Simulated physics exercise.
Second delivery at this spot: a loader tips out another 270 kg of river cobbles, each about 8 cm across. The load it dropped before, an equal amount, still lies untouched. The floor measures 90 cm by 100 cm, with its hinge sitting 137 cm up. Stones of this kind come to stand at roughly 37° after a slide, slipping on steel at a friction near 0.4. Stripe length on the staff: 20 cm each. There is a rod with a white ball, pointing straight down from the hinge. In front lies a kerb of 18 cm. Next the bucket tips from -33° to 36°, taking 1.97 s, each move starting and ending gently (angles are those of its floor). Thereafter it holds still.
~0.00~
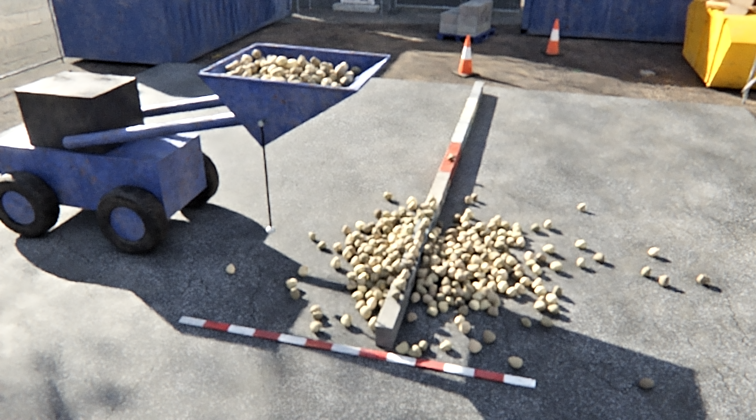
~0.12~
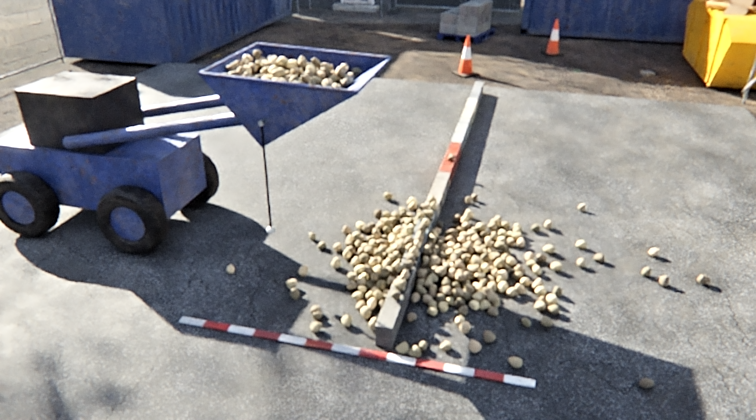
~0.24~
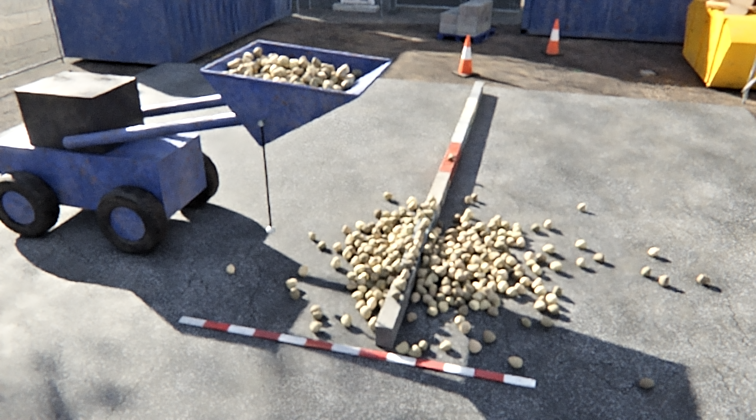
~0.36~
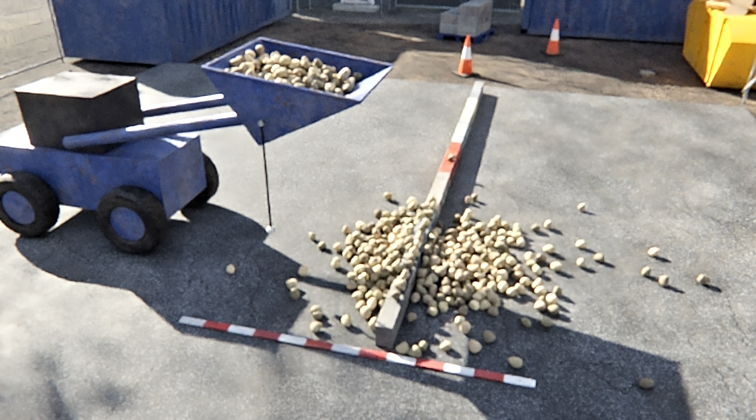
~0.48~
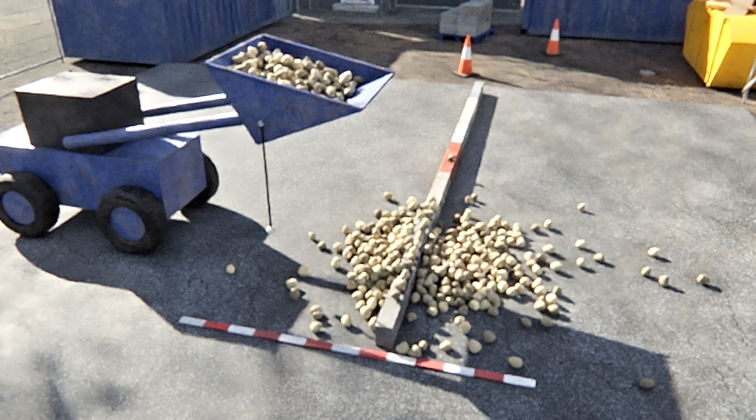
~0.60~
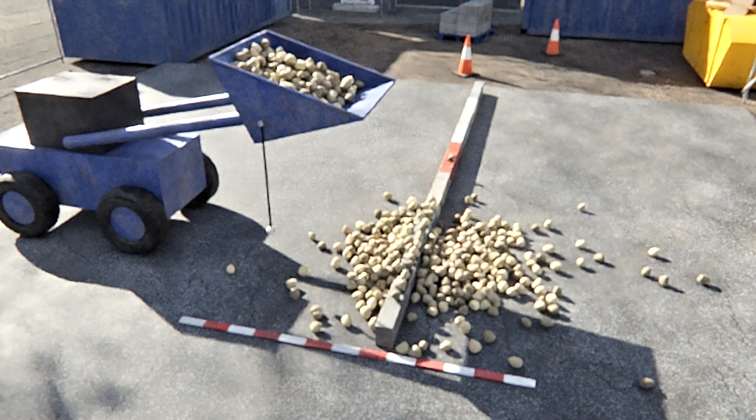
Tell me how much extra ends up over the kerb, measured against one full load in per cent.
The extra comes to about 29 percent of a load.
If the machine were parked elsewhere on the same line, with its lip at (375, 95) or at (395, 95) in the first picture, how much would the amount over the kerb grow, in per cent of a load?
About 60 per cent from the first spot and 85 per cent from the second.
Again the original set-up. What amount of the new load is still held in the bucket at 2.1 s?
It keeps some 35 percent of its load.
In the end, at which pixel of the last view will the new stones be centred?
Middle: Approx. (397, 244) px.
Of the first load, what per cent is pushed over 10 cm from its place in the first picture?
Close to 10 per cent.
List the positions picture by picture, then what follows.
The bucket is at -33°, its lip at (357, 91); the top of the load is at (271, 62). The earlier load is highest near (418, 235), 23 cm above ground level, 44 % on this side of the kerb, 56 % over the kerb, in the first frame.
Lip at (357, 93), floor tilted -32°, highest stones at (271, 62); the stones move at 0.1 m/s on average, in the second frame.
Lip at (358, 96), floor tilted -30°, highest stones at (270, 60); the stones move at 0.1 m/s on average, in the third frame.
Lip at (360, 102), floor tilted -27°, highest stones at (271, 59); the stones move at 0.1 m/s on average, in the fourth frame.
The bucket is at -23°, its lip at (362, 110); the top of the load is at (269, 57); the stones move at 0.1 m/s on average, in the fifth frame.
The bucket is at -18°, its lip at (363, 119); the top of the load is at (267, 53); the stones move at 0.2 m/s on average, in the sixth frame.
After 1.5 s the floor is at 25°; in per cent of one load, 99 in the bucket, 44 on this side of the kerb, 56 over the kerb; the foremost stones are at (632, 267).
After 2.1 s the floor is at 36°; in per cent of one load, 33 in the bucket, 109 on this side of the kerb, 58 over the kerb; the foremost stones are at (632, 267).
After 2.4 s the floor is at 36°; in per cent of one load, 2 in the bucket, 124 on this side of the kerb, 74 over the kerb; the foremost stones are at (632, 267).
After 4.9 s the floor is at 36°; in per cent of one load, 0 in the bucket, 115 on this side of the kerb, 85 over the kerb; the foremost stones are at (632, 267). Net gain over the kerb, 29.
